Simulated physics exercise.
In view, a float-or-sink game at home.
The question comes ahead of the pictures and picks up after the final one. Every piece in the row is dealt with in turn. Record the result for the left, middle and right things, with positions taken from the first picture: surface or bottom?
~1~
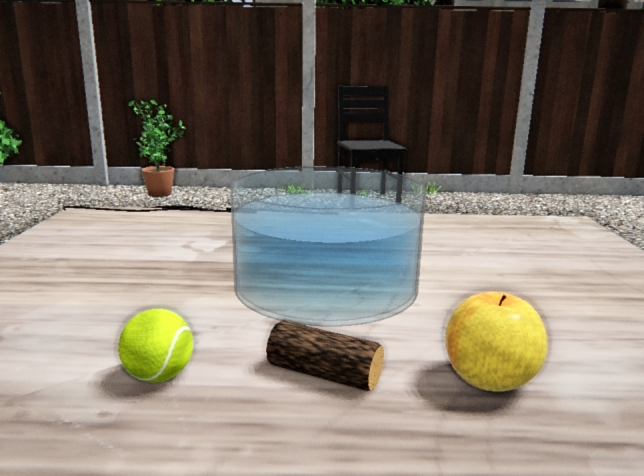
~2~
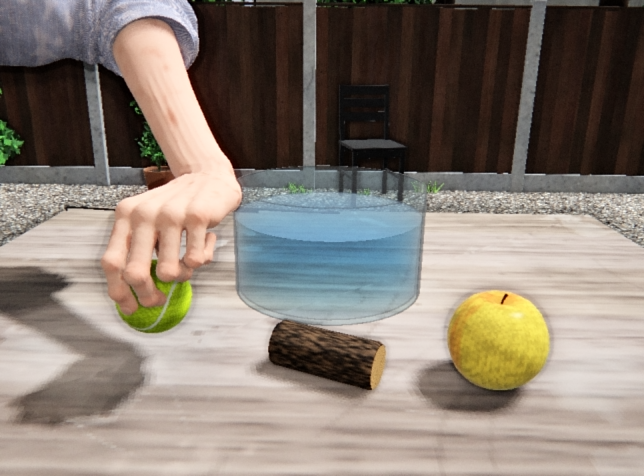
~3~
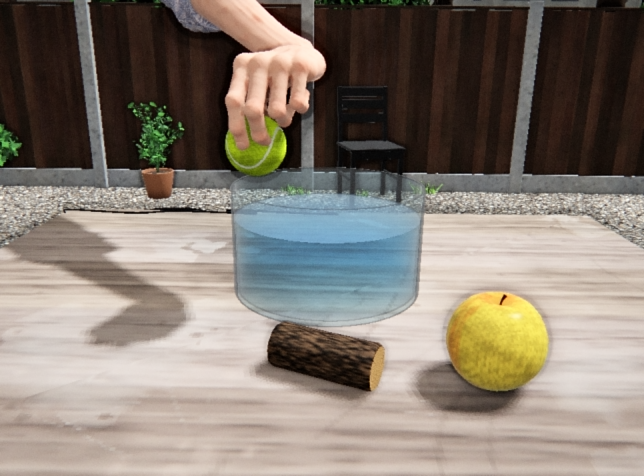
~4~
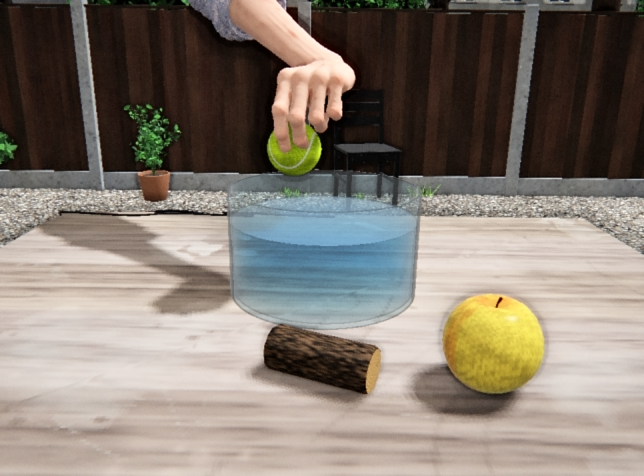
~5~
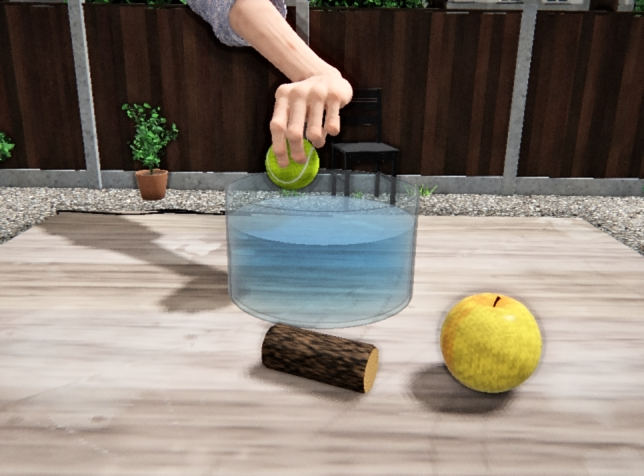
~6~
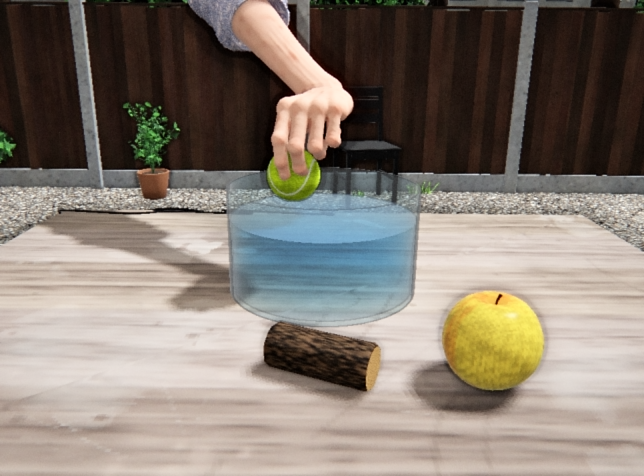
Result - left thing at the surface; middle thing at the surface; right thing at the surface.
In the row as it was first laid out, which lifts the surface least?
That's the item at the left end.
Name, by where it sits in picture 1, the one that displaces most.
The third item in the row.
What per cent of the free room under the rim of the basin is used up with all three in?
28 %.
A moment on, the tennis ball stays afloat.
Further on, the piece of branch stays afloat.
When it is over, the apple stays afloat; afloat, tennis ball, piece of branch and apple.
